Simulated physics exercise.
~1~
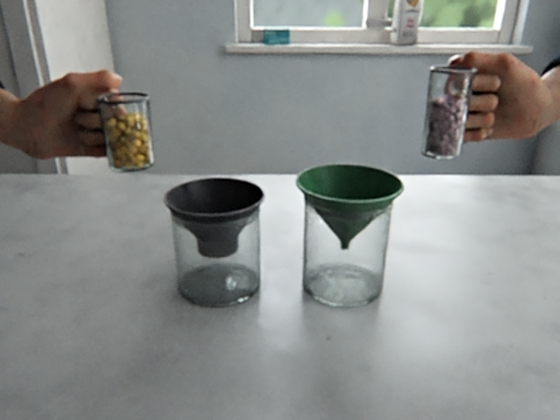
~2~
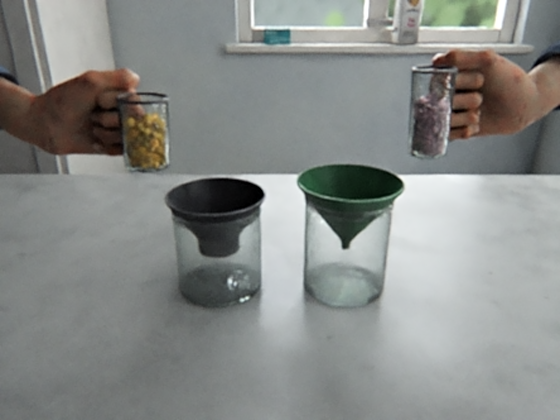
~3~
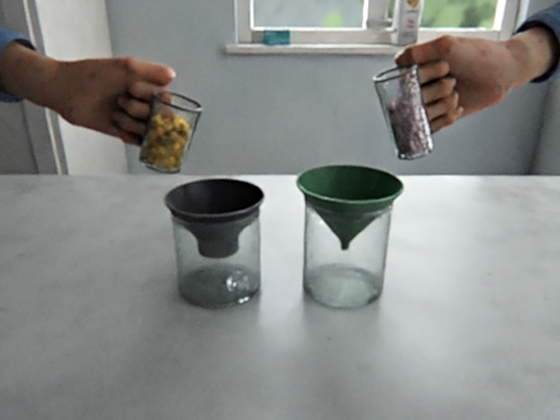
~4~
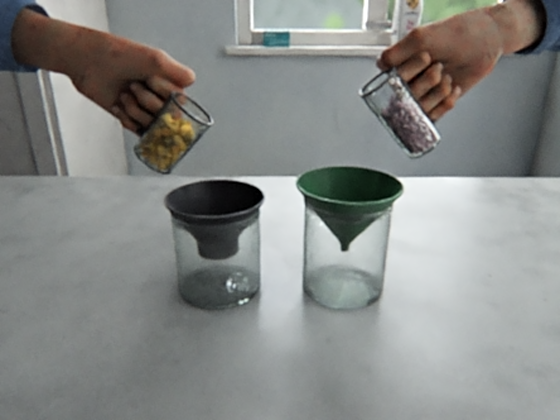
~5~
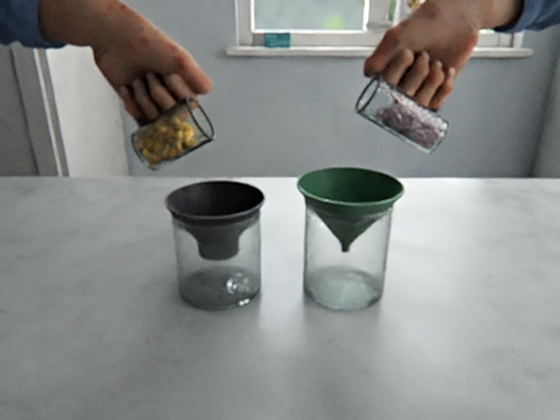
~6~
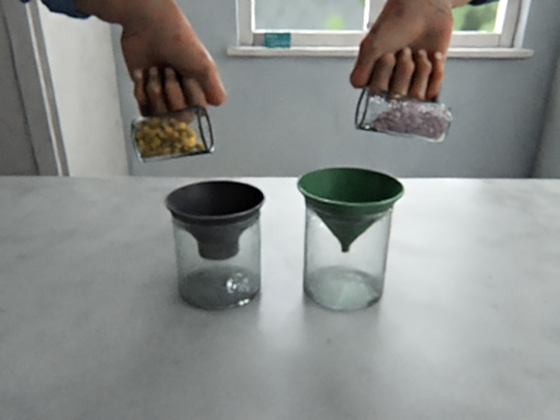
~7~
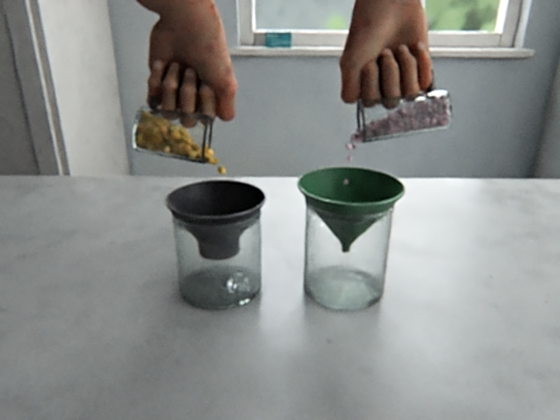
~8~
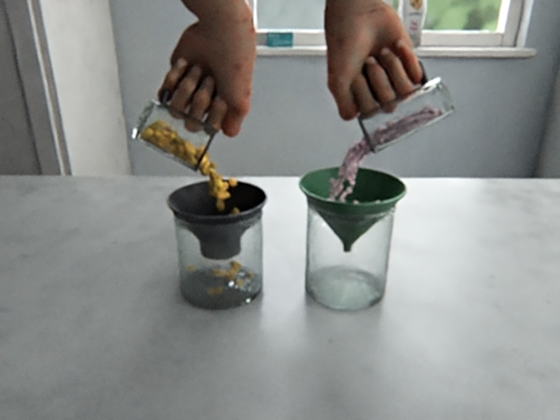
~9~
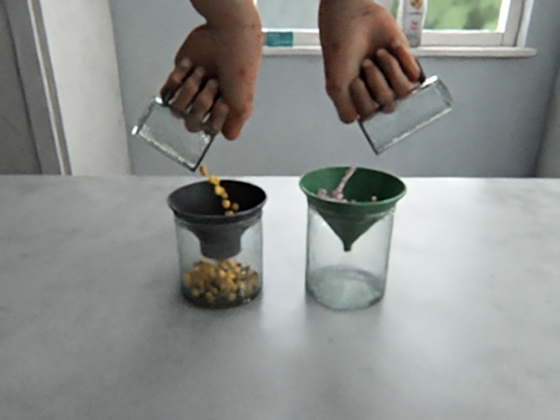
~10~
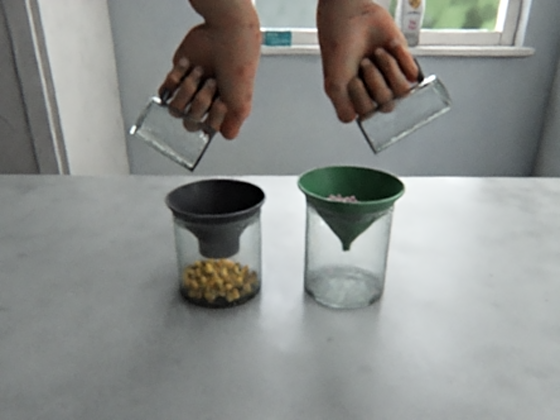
Two hands tipped small glasses over funnels set in clear jars, pouring until both glasses were empty. The yellow pieces on the left ran through the dark funnel into the jar, while the pinkish ones on the right mostly stayed stuck in the green funnel.
